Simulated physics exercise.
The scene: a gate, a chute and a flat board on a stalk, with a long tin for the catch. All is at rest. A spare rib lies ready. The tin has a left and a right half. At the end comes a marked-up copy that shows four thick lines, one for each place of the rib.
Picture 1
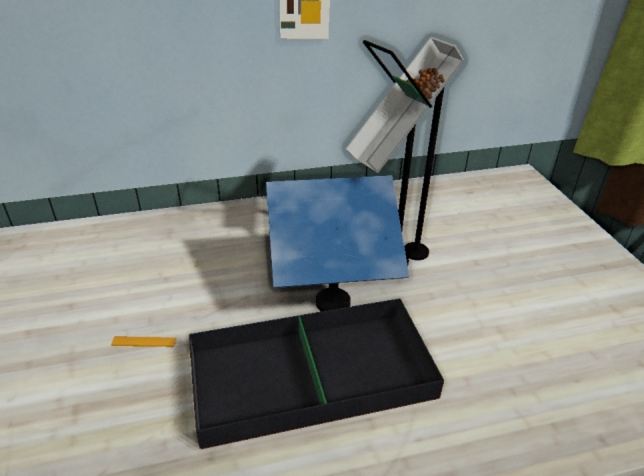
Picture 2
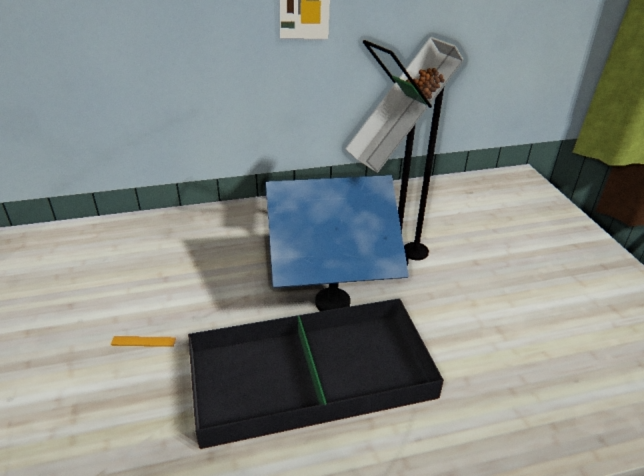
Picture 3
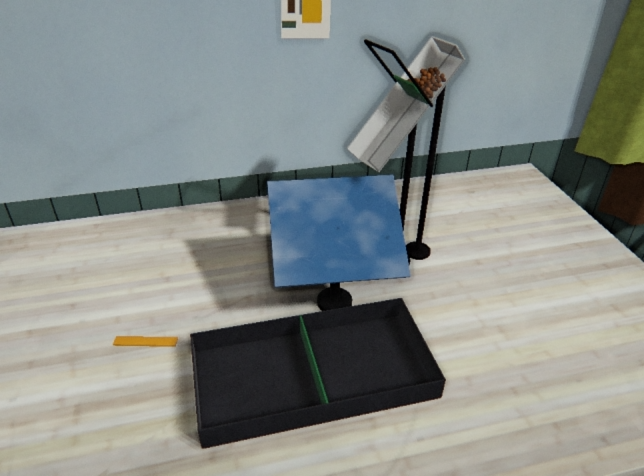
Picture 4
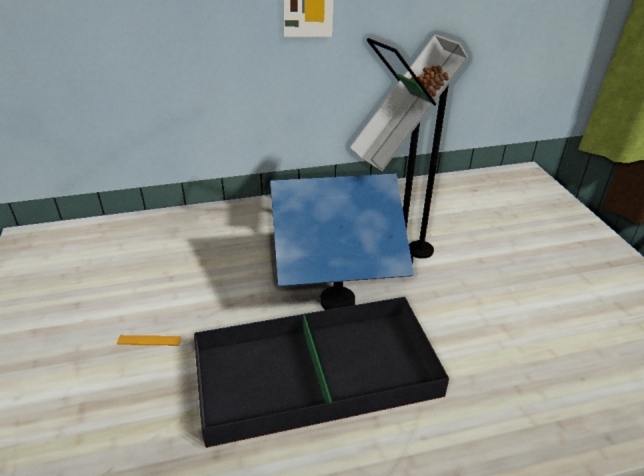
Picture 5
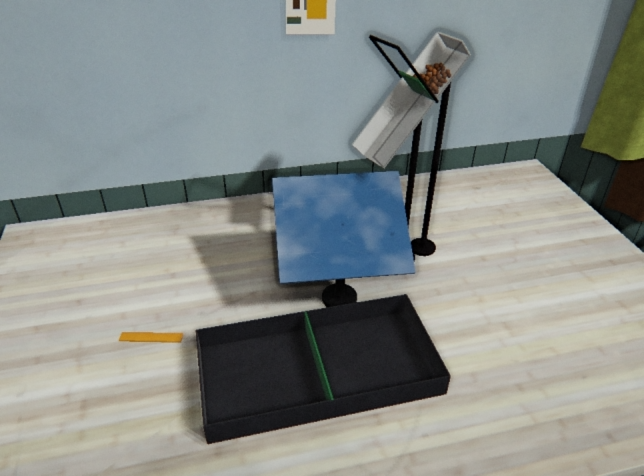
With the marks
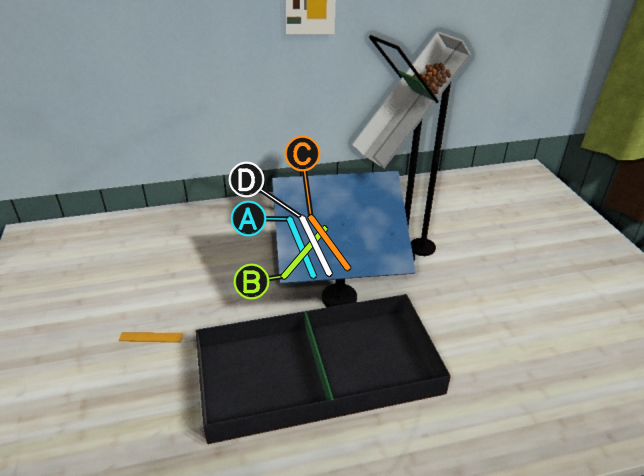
On a pale wooden tabletop, brown balls resting in a raised chute above a blue board and divided black tray, nothing visibly moving.
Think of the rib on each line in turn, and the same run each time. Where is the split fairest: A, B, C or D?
I would pick line B.
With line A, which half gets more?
Right.
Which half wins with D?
Right.
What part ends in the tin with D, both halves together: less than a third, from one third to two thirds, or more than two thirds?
It is more than two thirds.
On the marked copy, line A from (289, 219) to (313, 275); line B from (324, 228) to (284, 276); line C from (310, 217) to (347, 267); line D from (302, 218) to (329, 273).
Choosing A, of what is caught, a stray few in the left half, nearly all in the right.
Choosing B, of what is caught, about half in the left half, about half in the right.
Choosing C, of what is caught, none in the left half, all in the right.
Choosing D, of what is caught, none in the left half, all in the right.
